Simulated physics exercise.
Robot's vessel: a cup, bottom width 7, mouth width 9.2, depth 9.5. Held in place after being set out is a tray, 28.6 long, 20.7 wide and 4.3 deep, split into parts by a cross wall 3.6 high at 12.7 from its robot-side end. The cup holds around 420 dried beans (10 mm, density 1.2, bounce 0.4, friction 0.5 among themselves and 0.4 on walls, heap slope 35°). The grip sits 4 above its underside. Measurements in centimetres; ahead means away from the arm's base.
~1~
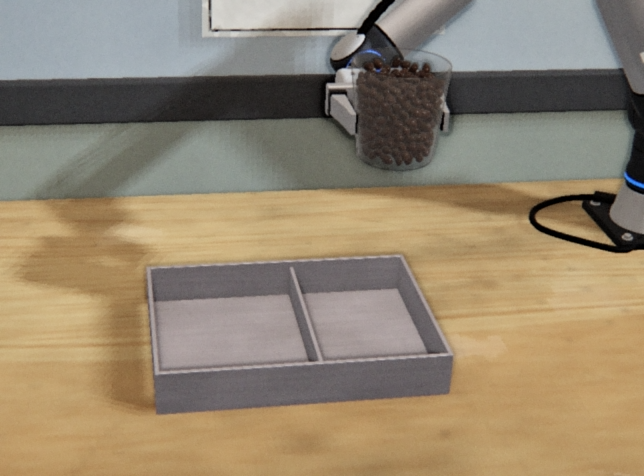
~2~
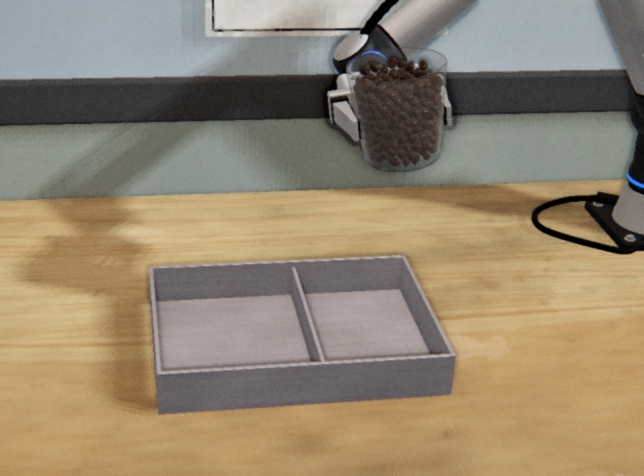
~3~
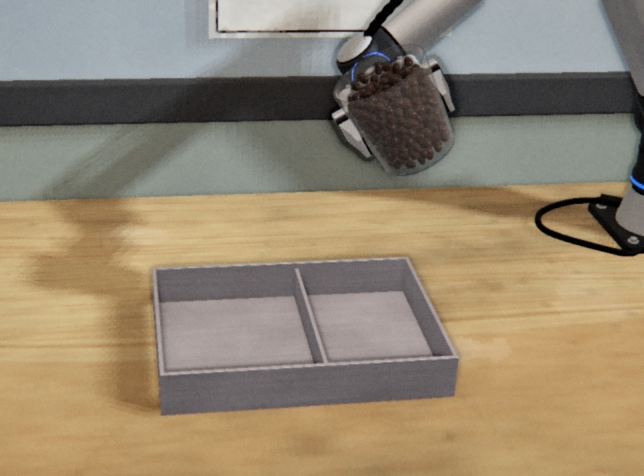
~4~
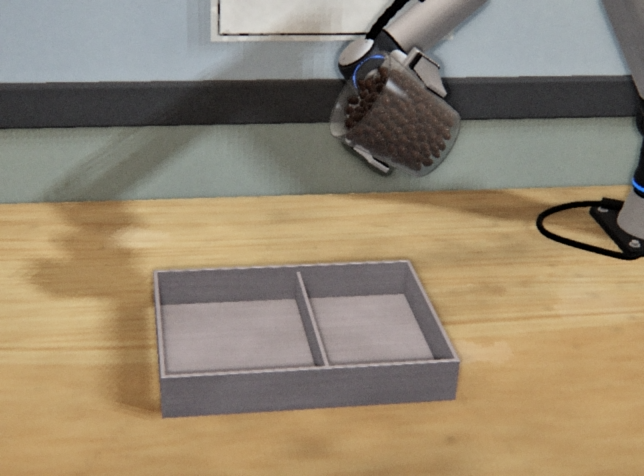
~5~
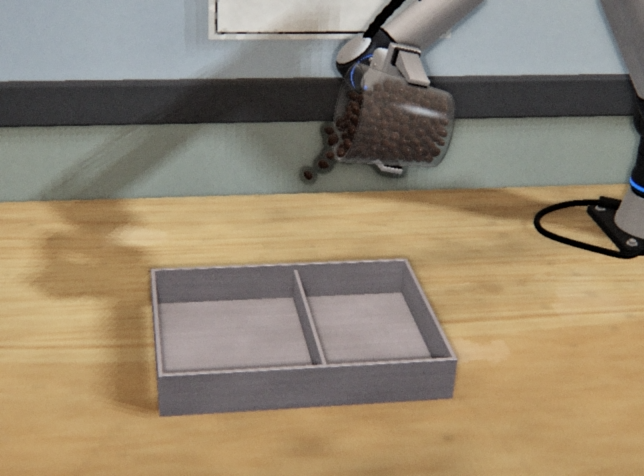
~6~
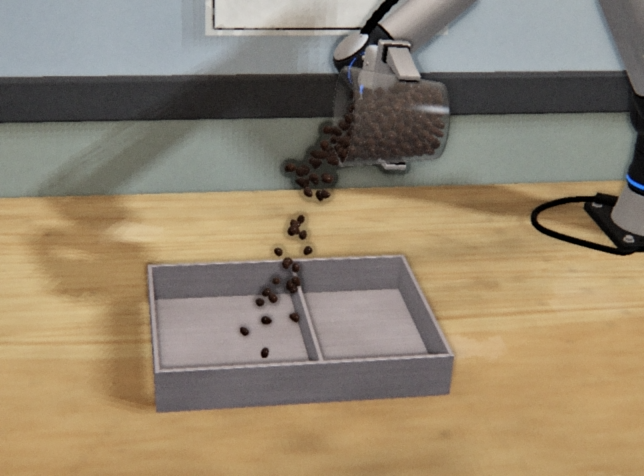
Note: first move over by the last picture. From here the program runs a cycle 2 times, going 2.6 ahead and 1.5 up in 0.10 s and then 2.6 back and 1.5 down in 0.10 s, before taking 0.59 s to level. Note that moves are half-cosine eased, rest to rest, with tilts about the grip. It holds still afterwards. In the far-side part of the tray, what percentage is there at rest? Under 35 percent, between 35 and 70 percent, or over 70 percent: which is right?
The right one is over 70 percent.
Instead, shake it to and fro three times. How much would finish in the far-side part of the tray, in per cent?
Approx. 95 per cent.
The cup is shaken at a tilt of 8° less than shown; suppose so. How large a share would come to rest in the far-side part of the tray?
Near 70 %.
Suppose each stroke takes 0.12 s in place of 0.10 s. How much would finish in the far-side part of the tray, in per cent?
75 %.
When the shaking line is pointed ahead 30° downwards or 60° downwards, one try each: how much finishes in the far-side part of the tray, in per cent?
First try some 60 %, second try some 40 %.
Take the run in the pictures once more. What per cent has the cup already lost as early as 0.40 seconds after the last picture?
80 %.
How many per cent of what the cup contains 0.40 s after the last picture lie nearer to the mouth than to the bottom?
Share in the mouth half: About 90 %.
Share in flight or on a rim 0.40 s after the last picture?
About 17 per cent.
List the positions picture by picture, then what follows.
In the first picture, cup middle at (398, 112), level; upper third of the load around (398, 88), from x 360 to 440, top at y 65; 416 in the cup.
In the second picture, cup middle at (400, 112), tilted 8° forward; upper third of the load around (400, 89), from x 360 to 435, top at y 65.
In the third picture, cup middle at (400, 115), tilted 30° forward; upper third of the load around (402, 92), from x 350 to 445, top at y 60.
In the fourth picture, cup middle at (399, 120), tilted 56° forward; upper third of the load around (399, 99), from x 350 to 450, top at y 70.
In the fifth picture, cup middle at (396, 122), tilted 78° forward; upper third of the load around (399, 104), from x 310 to 445, top at y 85; 414 in the cup, 2 in flight or on a rim.
In the sixth picture, cup middle at (393, 119), tilted 86° forward; upper third of the load around (404, 105), from x 245 to 440, top at y 85; 379 in the cup, 11 in the far-side part, 26 in flight or on a rim.
Then, 0.40 s later, tilted 86° forward, highest piece 24 above the table; 262 in the far-side part, 84 in the cup, 1 in the robot-side part, 69 in flight or on a rim.
Then, 0.79 s later, tilted 22° forward, highest piece 28 above the table; 361 in the far-side part, 50 in the cup, 4 in the robot-side part, 1 on the table or floor.
Then, 1.19 s later, level, highest piece 25 above the table; 361 in the far-side part, 50 in the cup, 4 in the robot-side part, 1 on the table or floor.
Then, 2.24 s later, level, highest piece 25 above the table; 361 in the far-side part, 50 in the cup, 4 in the robot-side part, 1 on the table or floor.
At rest, 361 in the far-side part, 50 in the cup, 4 in the robot-side part, 1 on the table or floor. That is 87 % in the far-side part of the tray.
